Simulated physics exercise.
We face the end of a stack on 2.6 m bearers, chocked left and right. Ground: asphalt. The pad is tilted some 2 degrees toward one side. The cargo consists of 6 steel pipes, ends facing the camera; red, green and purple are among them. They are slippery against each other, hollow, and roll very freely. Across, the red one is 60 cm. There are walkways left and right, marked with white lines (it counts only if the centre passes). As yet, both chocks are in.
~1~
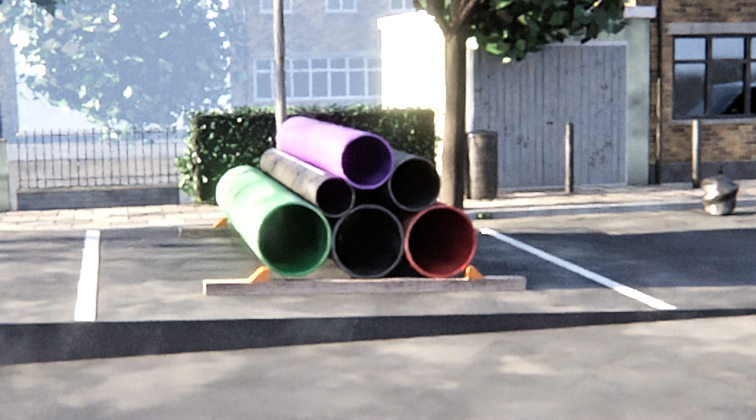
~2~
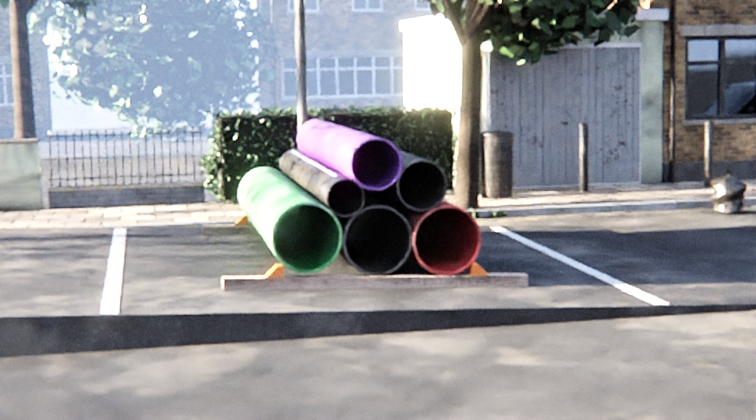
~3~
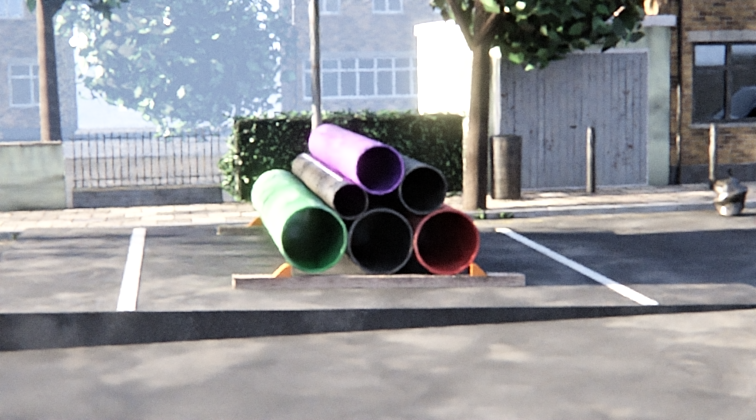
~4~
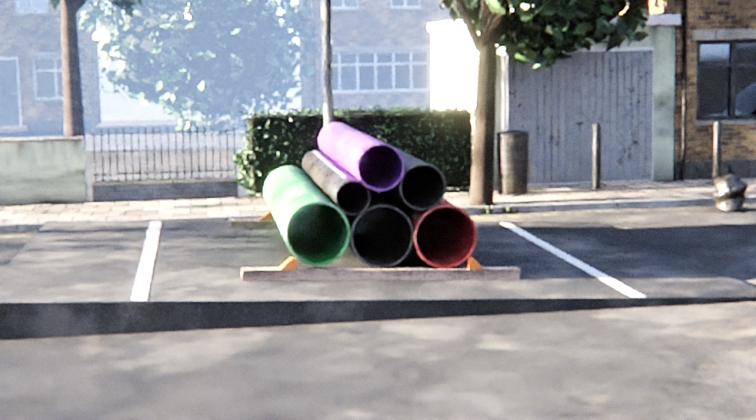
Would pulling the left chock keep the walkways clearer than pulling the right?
Yes.
If it is the left, after 2.1 s, red is on the bearers, 75 cm from the bearers' right end; green is off the bearers, 45 cm short of the left line, rolling left; purple is on the bearers, 20 cm from the bearers' left end, rolling left; 0 of 6 have crossed.
If it is the left, in the end, red is on the bearers, 75 cm from the bearers' right end; green is back inside the left line after crossing it; purple is back inside the left line after crossing it; 2 of 6 have crossed.
If it is the right, after 3.3 s, red is past the right line; green is on the bearers, 100 cm from the bearers' left end, rolling right; purple is past the right line; 2 of 6 have crossed.
If it is the right, in the end, red is past the right line; green is past the right line; purple is past the right line; 6 of 6 have crossed.
